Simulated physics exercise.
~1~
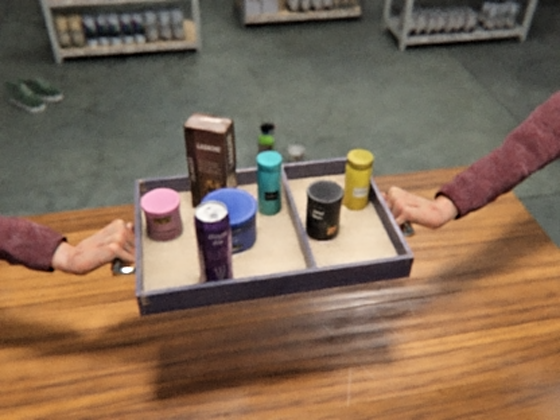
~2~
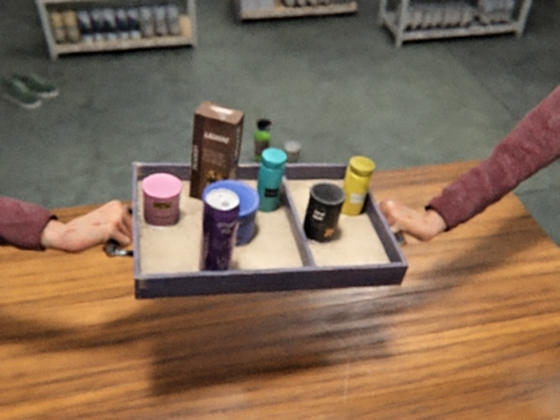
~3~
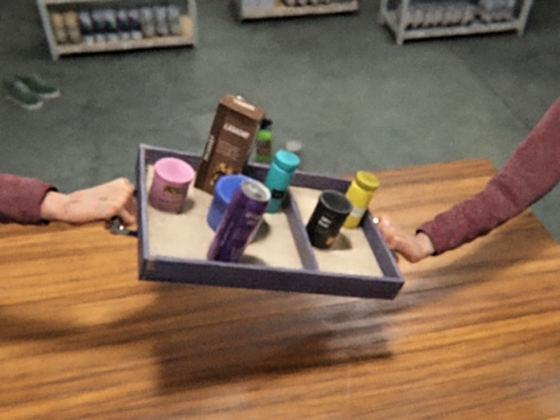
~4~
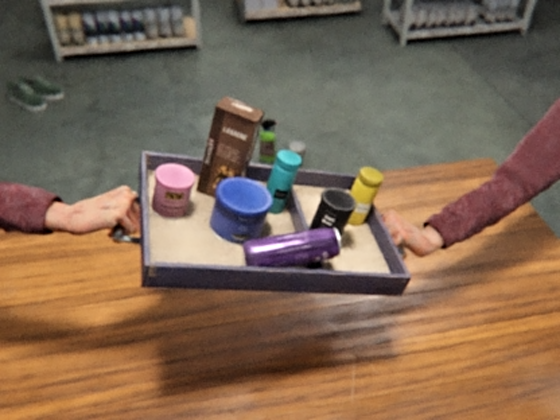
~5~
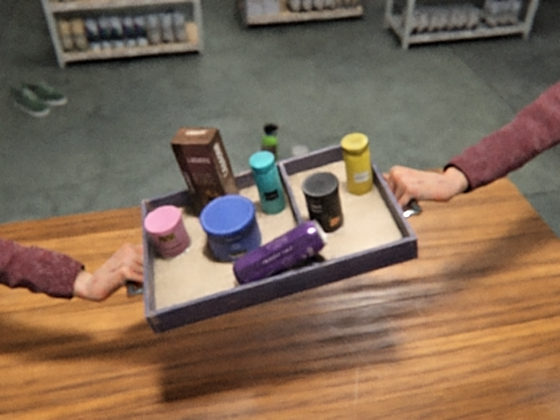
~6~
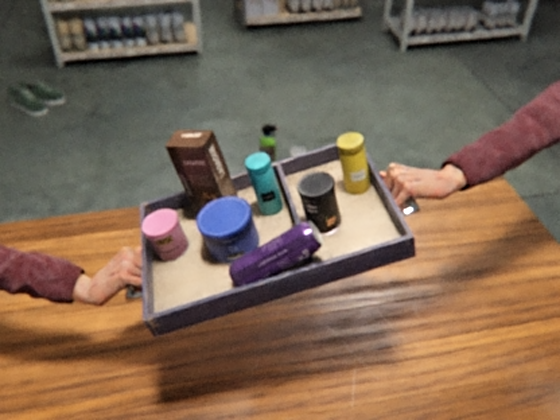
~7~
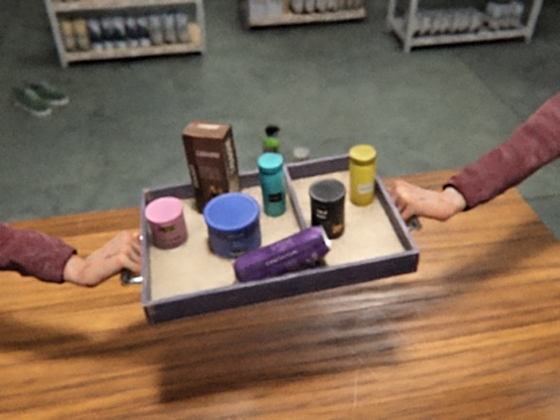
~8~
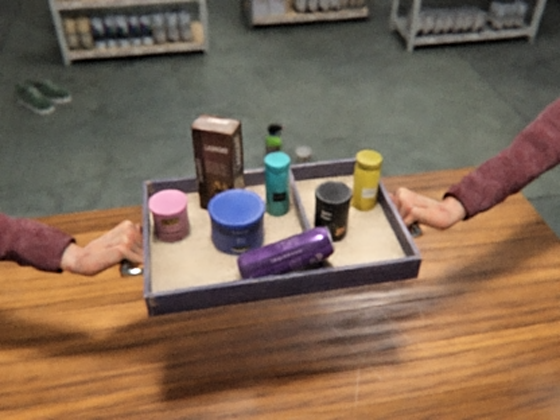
In this clip, two hands hold a tray of containers above a wooden table and tip it down to the right, toppling a purple can. They then tilt it left and bring it nearly level, the can lying on its side while the other items stand.
